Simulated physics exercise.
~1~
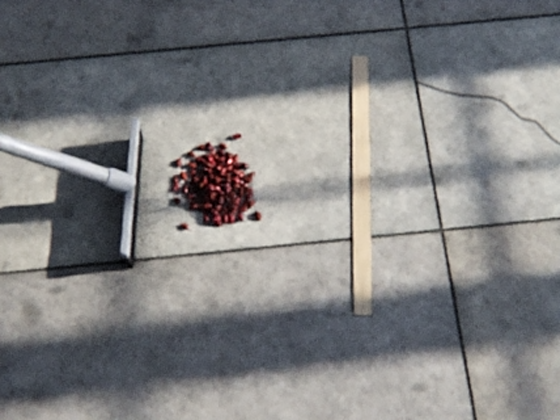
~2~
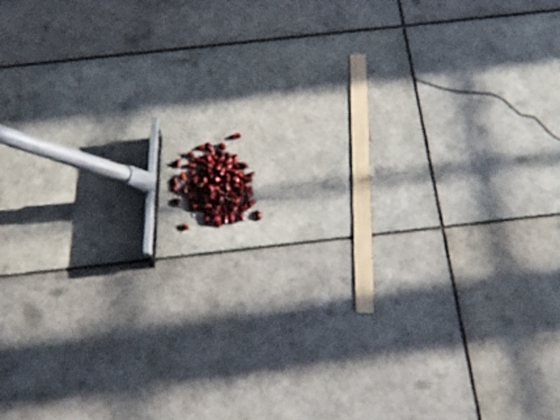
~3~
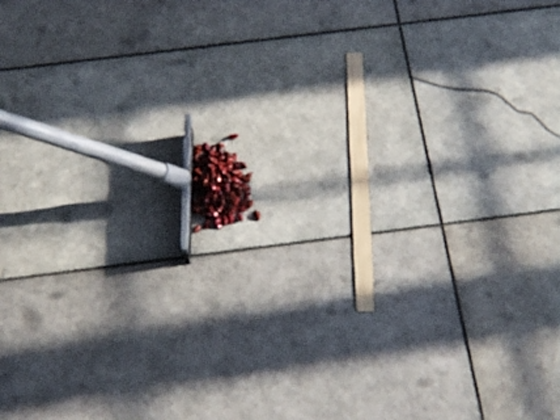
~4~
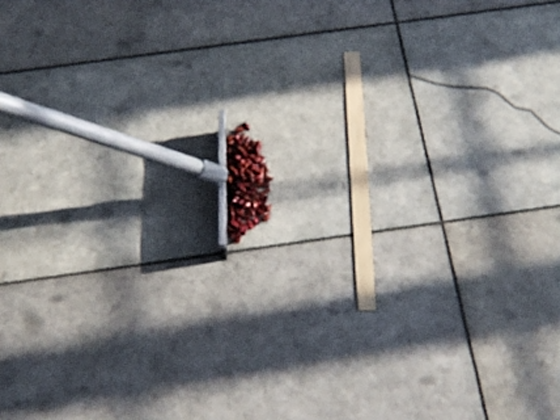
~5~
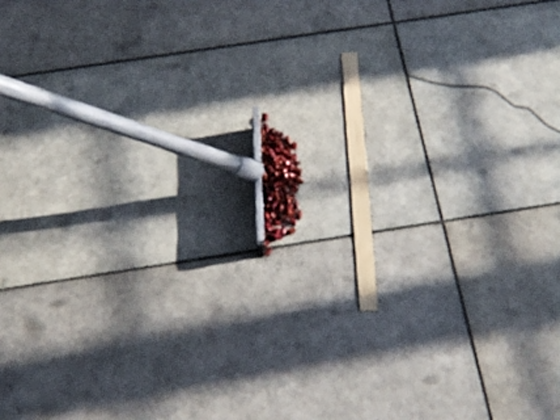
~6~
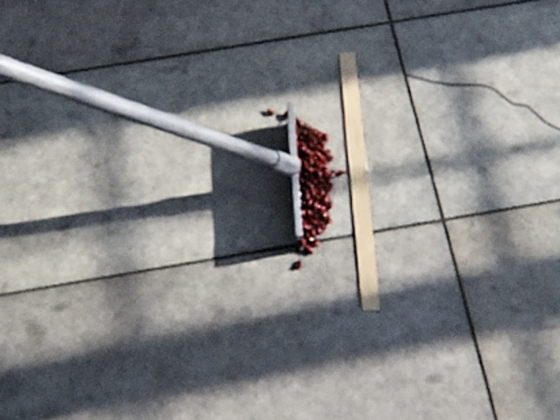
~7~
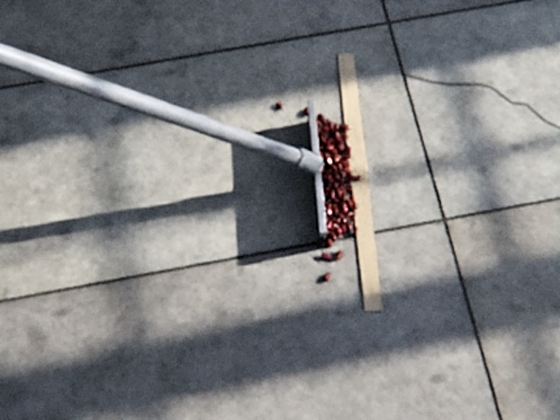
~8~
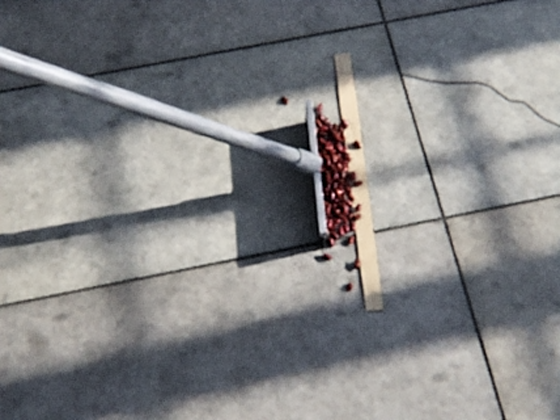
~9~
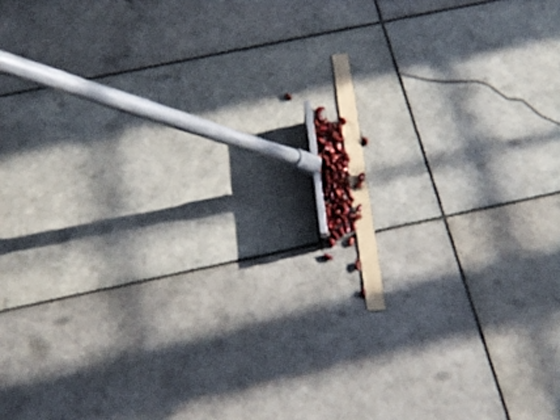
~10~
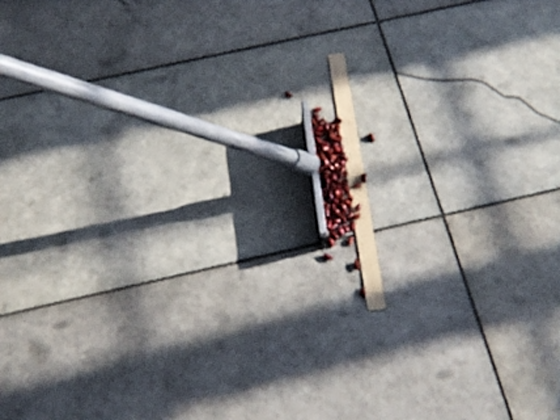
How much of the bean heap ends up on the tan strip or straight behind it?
Only a small share does. A few beans get onto or past the strip, while most stay in front of it, between the strip and the blade.
On a grey concrete floor crossed by soft shadows, a squeegee with a long pale handle stands left of a small heap of dark red beans, with a flat tan strip farther right. The blade slides right, meets the heap and presses it into a narrow band. As it pushes on, a few beans slip around its two ends. The band reaches the strip, and the blade stops just short of it. A few beans tumble onto or over the strip, while most end up packed between the blade and the strip, with some strays near the ends.
